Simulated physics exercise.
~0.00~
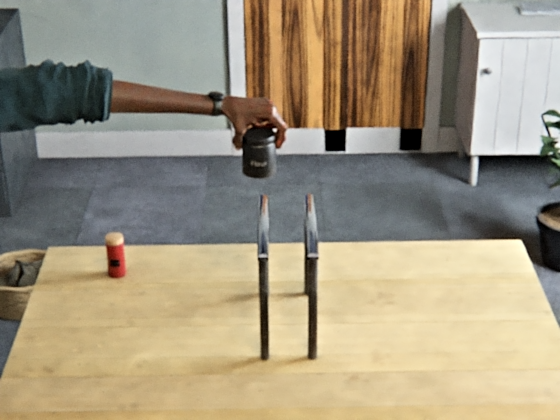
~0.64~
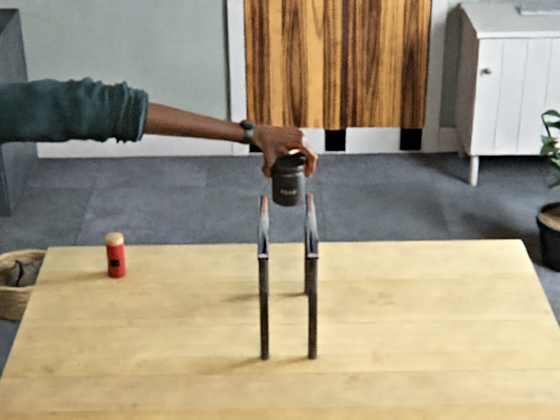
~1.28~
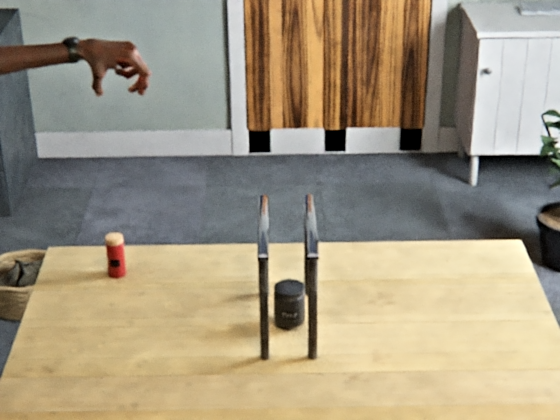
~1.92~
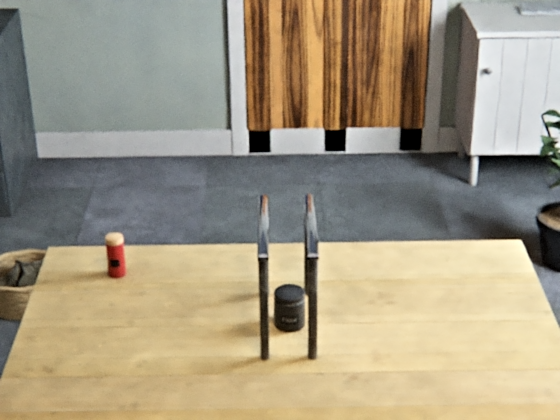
The clip shows a hand holding a black jar above two upright metal ledges on a wooden table, moving it right and down over the slot. The hand lets go and withdraws left, and the jar drops through, ending upright between the ledges, while a red shaker stays put.
